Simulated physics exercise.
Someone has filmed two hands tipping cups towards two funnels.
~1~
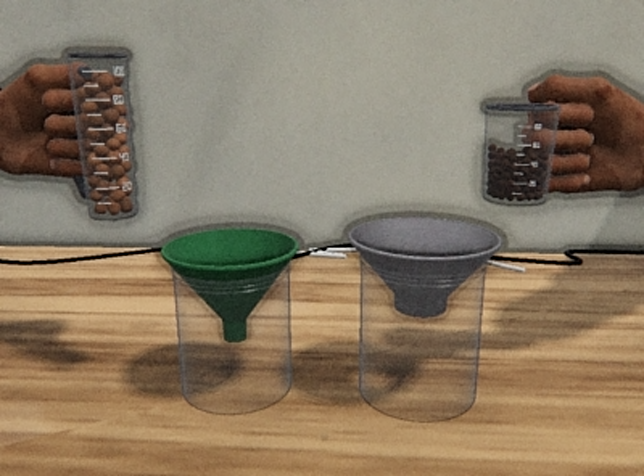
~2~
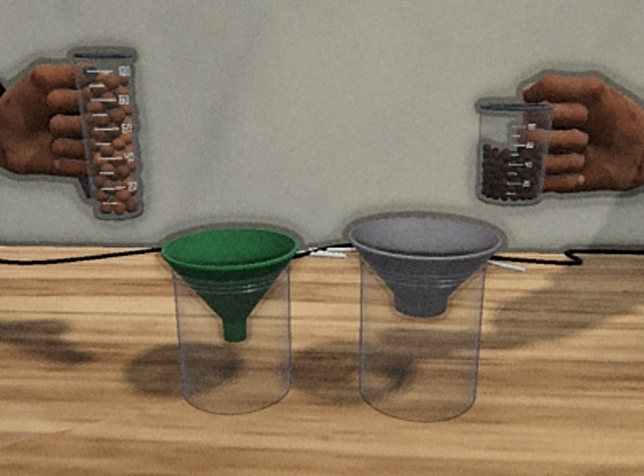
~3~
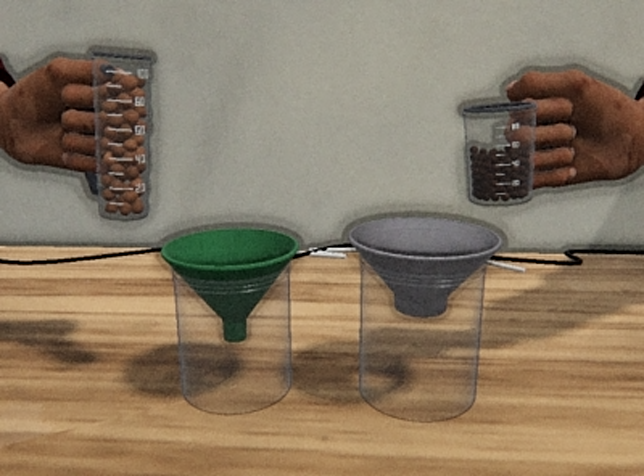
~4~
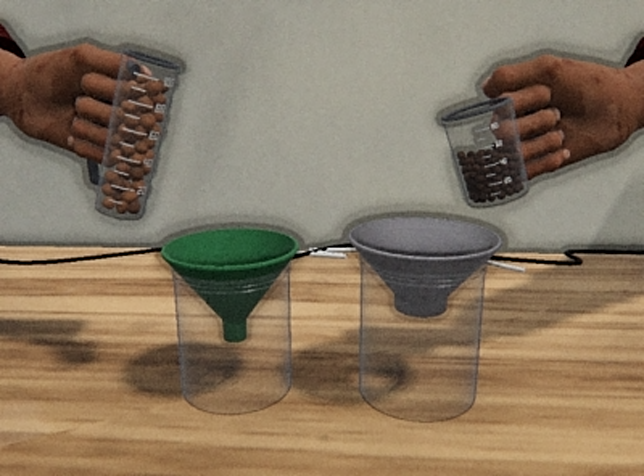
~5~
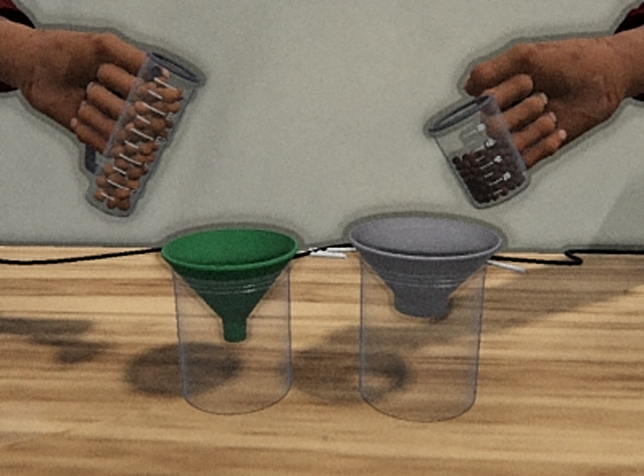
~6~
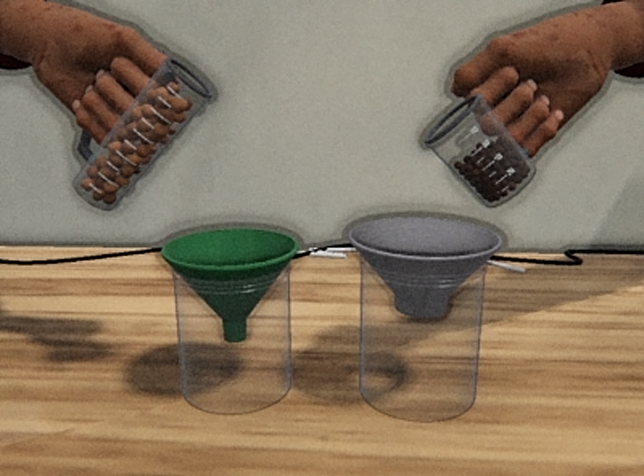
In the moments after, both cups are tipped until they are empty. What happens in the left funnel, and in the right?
In the end the left one jams, and the right one lets everything through.
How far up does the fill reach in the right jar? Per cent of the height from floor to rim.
Close to 10 per cent.
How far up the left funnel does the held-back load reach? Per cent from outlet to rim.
Close to 90 per cent.
Then, 0.34 s past the last view, left, all still in the cup; right, all still in the cup.
Then, 0.70 s past the last view, left, all still in the cup; right, nearly all still in the cup, a stray few in or over the funnel.
Then, 1.13 s past the last view, left, about half still in the cup, about a third in or over the funnel, a stray few down in the jar; right, a small part still in the cup, about a third in or over the funnel, about half down in the jar.
Finally, left, nearly all stuck in the funnel, a stray few down in the jar; right, all down in the jar.
